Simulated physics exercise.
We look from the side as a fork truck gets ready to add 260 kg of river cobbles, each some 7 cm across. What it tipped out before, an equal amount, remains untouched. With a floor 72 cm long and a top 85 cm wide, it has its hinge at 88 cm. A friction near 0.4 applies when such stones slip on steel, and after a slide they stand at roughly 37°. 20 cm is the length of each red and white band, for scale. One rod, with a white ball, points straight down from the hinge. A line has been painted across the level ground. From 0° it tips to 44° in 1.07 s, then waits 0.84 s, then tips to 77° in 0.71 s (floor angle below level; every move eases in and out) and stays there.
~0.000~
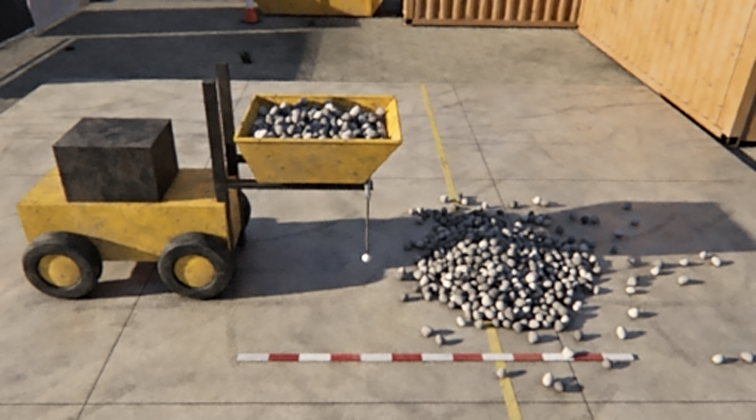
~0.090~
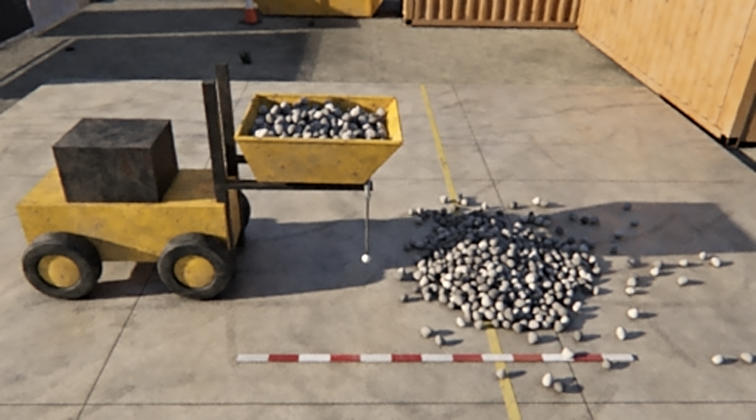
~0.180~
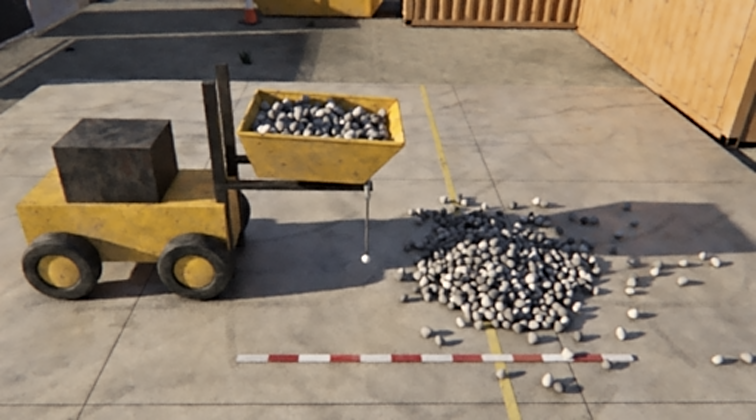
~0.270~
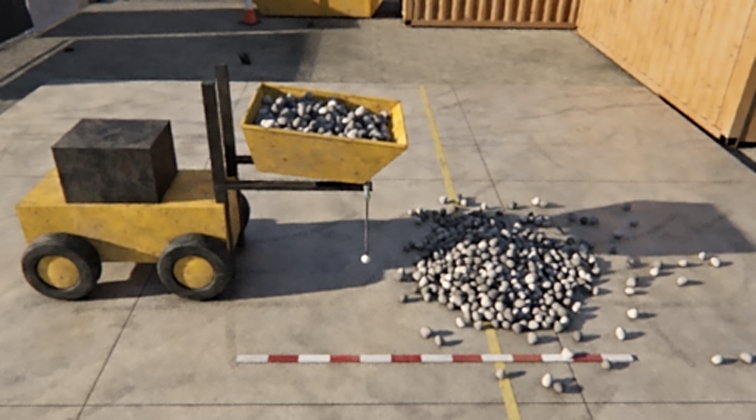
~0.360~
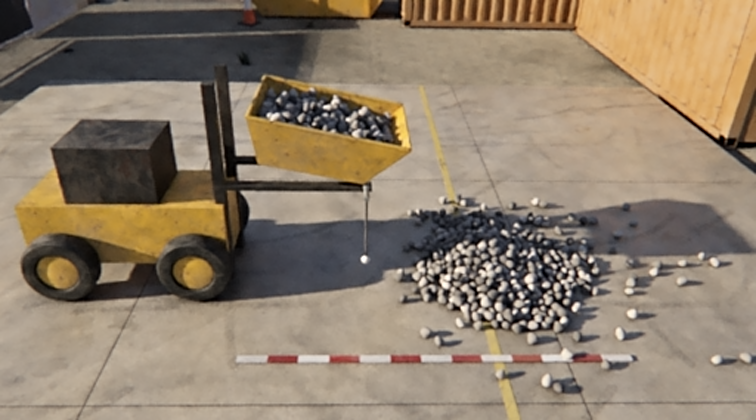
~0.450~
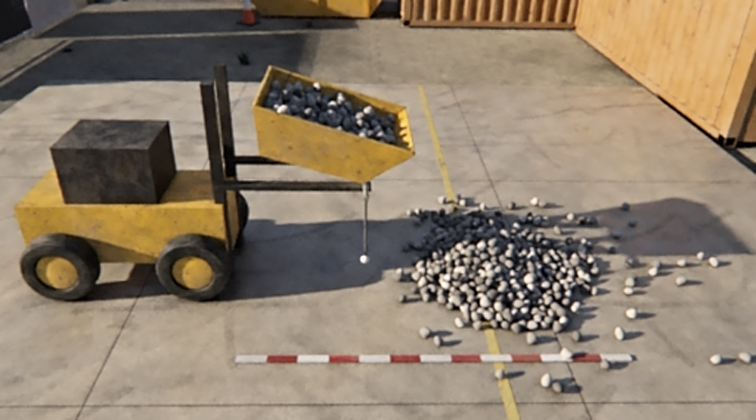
A yellow fork truck with a dark block on its back and black wheels stands at the left of a sunlit concrete yard, seen from the side and slightly above. Its raised yellow skip holds grey and white stones, with a similar heap on the ground to the right, beyond a thin hanging rod. The skip tilts steadily down toward the right, its left end rising, while the camera stays still.
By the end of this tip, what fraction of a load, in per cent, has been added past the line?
I would say about 41 percent.
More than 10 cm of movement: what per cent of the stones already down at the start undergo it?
10 %.
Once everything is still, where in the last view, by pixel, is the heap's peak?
Expect the peak around (466, 238).
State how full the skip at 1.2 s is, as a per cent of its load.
Near 100 per cent of the load is held.
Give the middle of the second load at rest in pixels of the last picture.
Their middle rests near (463, 253).
After 0.8 s the floor is at 37°; in per cent of one load, 100 in the skip, 30 short of the line, 70 past the line; the foremost stones are at (690, 274).
After 1.2 s the floor is at 44°; in per cent of one load, 100 in the skip, 30 short of the line, 70 past the line; the foremost stones are at (690, 274).
After 3.1 s the floor is at 77°; in per cent of one load, 30 in the skip, 82 short of the line, 88 past the line; the foremost stones are at (690, 274).
After 5.4 s the floor is at 77°; in per cent of one load, 0 in the skip, 89 short of the line, 111 past the line; the foremost stones are at (690, 274). Net gain past the line, 41.
